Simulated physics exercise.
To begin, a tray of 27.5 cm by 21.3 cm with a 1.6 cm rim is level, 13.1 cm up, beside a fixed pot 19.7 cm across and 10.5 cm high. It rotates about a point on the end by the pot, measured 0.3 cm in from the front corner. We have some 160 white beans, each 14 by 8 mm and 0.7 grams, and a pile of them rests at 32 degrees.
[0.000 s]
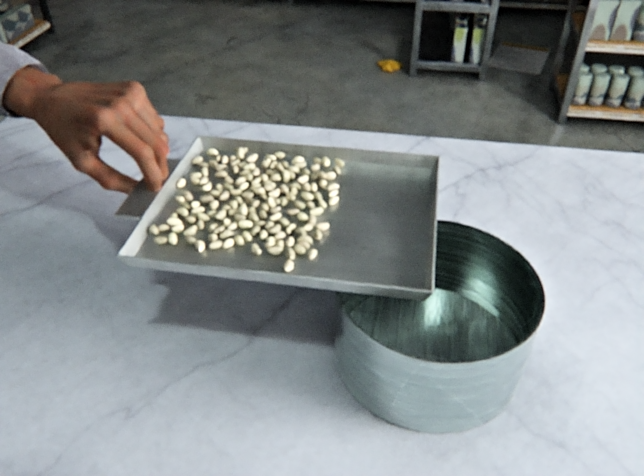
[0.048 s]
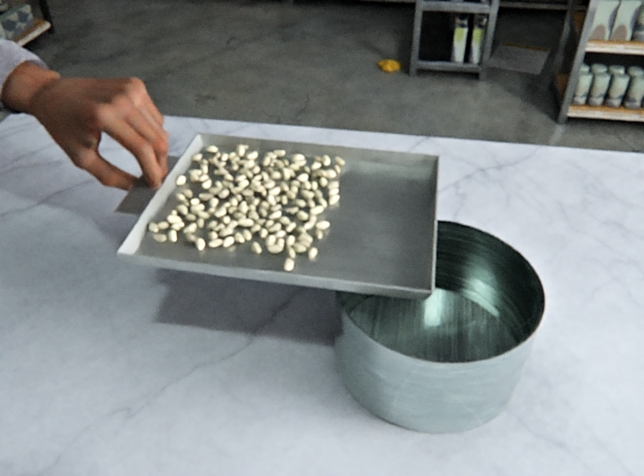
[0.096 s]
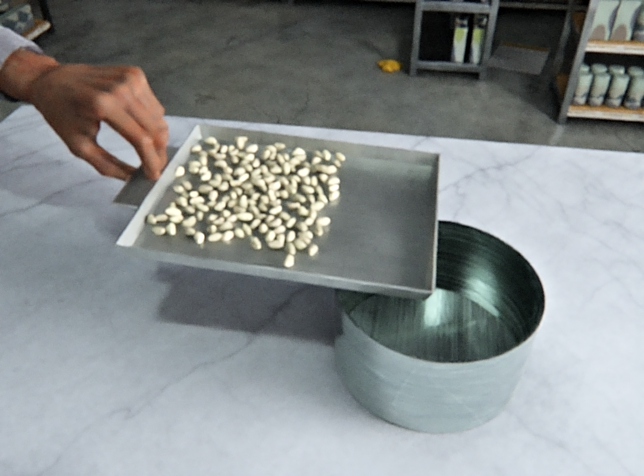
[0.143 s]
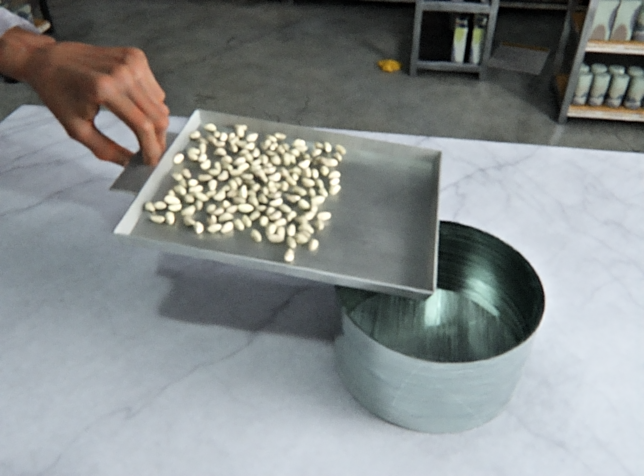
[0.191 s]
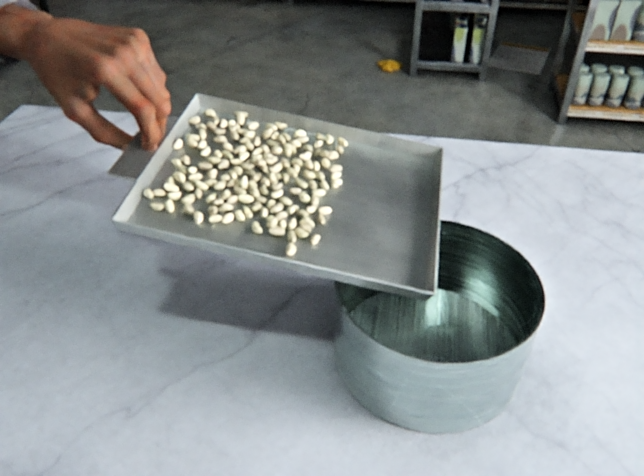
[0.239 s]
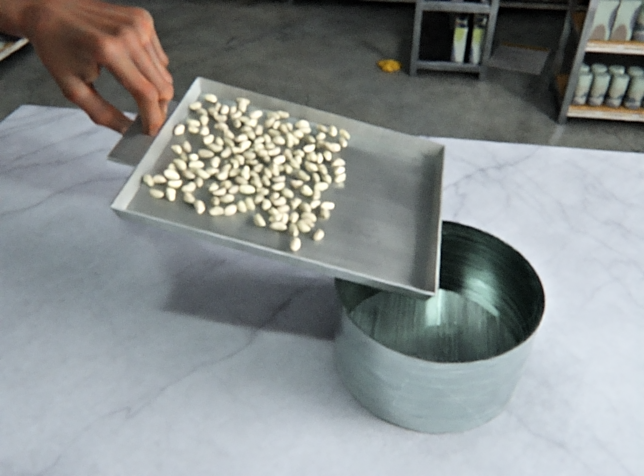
A hand lifting the left end of a metal tray of white beans, tilting it toward a round metal pot at right.
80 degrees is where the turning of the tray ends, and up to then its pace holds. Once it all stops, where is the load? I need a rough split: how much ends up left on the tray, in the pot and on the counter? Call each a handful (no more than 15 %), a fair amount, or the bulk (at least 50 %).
Here is the split. Tray: A handful; pot: The bulk; counter: A handful.
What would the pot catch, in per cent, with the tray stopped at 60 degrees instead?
In that case it comes to about 65 in a hundred.
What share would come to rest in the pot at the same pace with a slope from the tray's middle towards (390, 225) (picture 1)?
Around 60 percent of them.
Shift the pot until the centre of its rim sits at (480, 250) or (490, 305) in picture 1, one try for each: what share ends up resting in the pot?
First try about 40 per cent, second try about 90 per cent.
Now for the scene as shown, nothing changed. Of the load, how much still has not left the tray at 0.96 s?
Value: About 30%.
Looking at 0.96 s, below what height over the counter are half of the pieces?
Height: Around 8 cm.
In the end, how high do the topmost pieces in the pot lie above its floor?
About 2.5 centimetres.
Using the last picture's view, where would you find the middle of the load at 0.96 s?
Expected load position: Near (476, 330).
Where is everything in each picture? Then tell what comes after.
In the first picture, tray tilt 0 degrees, front corners at (125, 252) and (427, 287); middle of the pieces at (251, 201); pot at (438, 281).
In the second picture, tray tilt 1 degrees, front corners at (124, 250) and (427, 287); middle of the pieces at (251, 199).
In the third picture, tray tilt 3 degrees, front corners at (122, 242) and (428, 287); middle of the pieces at (251, 193).
In the fourth picture, tray tilt 6 degrees, front corners at (121, 230) and (428, 288), lowest corner right front; middle of the pieces at (251, 184).
In the fifth picture, tray tilt 10 degrees, front corners at (119, 217) and (430, 288), lowest corner right front; middle of the pieces at (252, 173).
In the sixth picture, tray tilt 13 degrees, front corners at (119, 204) and (431, 289), lowest corner right front; middle of the pieces at (253, 163); pot at (438, 281). Its pace works out near 75 degrees a second.
Then, at 0.67 s, tilt 45 degrees; the tray holds 100 %, the pot 0 %.
Then, at 0.96 s, tilt 67 degrees; the tray holds 30 %, the pot 55 %.
After 1.35 s, tilt 80 degrees; the tray holds 15 %, the pot 75 %.
By 2.6 s all is still; tray 0 %, pot 90 %, counter 5 %.
